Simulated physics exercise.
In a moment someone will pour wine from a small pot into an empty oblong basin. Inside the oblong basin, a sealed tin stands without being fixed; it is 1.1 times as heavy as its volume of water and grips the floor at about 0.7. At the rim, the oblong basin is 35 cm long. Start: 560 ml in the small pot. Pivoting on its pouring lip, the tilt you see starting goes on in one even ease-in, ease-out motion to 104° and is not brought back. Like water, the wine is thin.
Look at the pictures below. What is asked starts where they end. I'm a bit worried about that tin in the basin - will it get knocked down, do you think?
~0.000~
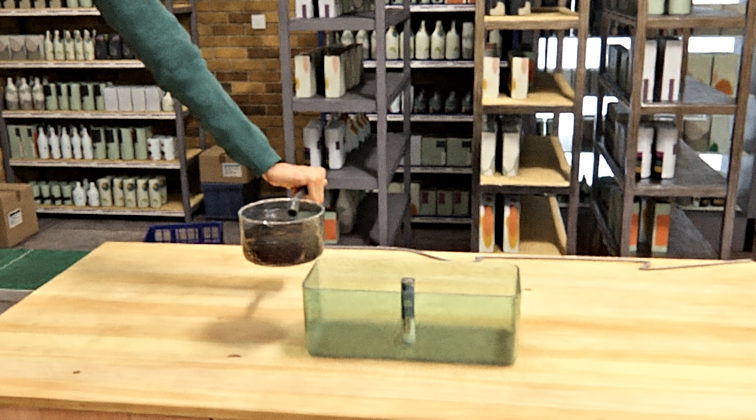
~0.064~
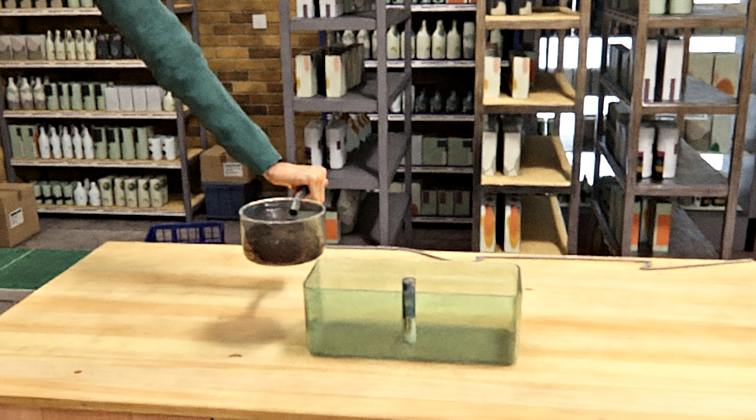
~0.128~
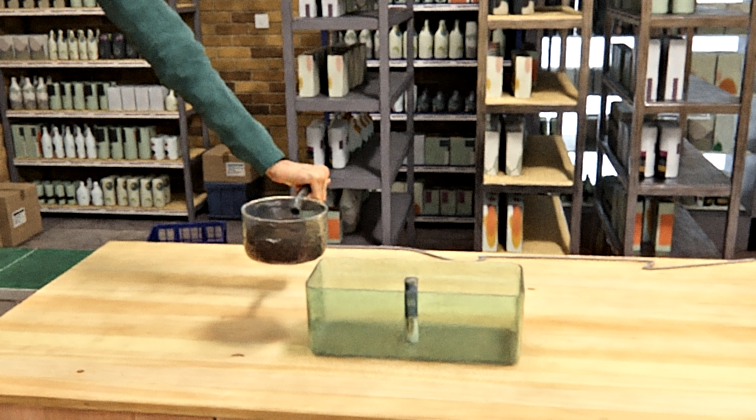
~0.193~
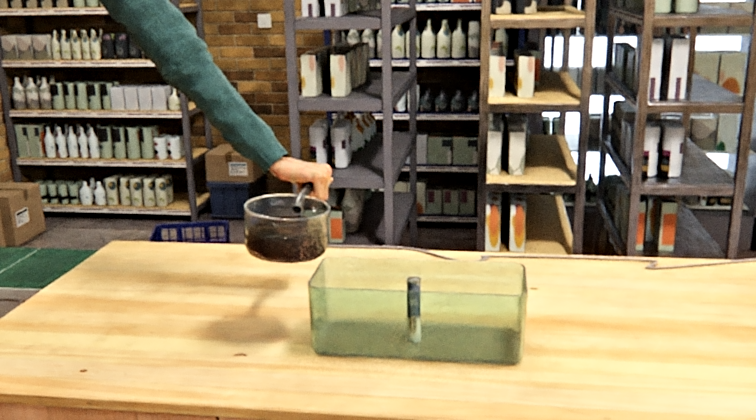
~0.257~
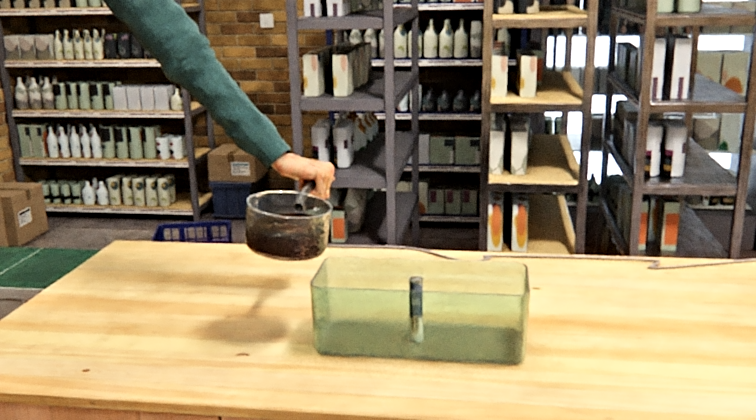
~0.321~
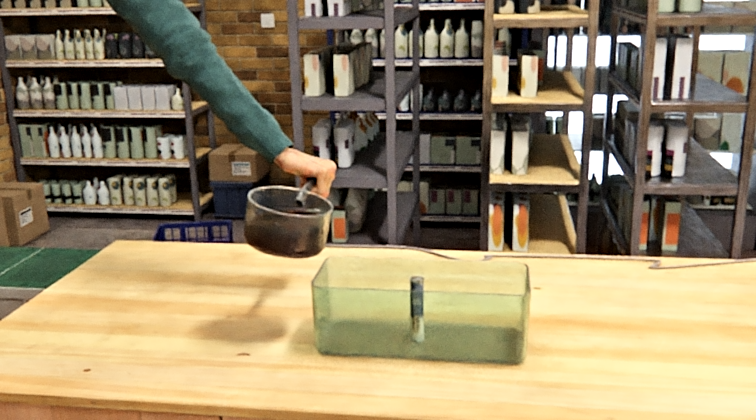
It stands firm.
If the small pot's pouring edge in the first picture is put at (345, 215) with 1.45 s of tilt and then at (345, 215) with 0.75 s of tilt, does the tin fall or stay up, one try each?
Trial 1 - tin tips; trial 2 - tin tips.
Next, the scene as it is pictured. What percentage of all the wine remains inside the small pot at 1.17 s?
Around 20 in a hundred is still there.
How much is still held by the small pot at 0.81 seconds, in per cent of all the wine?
80 %.
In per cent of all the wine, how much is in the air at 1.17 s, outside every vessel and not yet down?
I'd put it at about 20 per cent of the liquid.
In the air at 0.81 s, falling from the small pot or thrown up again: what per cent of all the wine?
Estimate: About 20 % of all of it.
Then, 0.81 s in, the tilt is 62° and 79 per cent is still to pour; the tin stands where it began.
Then, 1.17 s in, the tilt is 95° and 19 per cent is still to pour; the tin stands where it began.
Then, 1.54 s in, the tilt is 104° and 1 per cent is still to pour; the tin stands where it began.
Then, 1.95 s in, the tilt is 104° and 0 per cent is still to pour; the tin stands where it began.
Finally, the tin stands where it began.
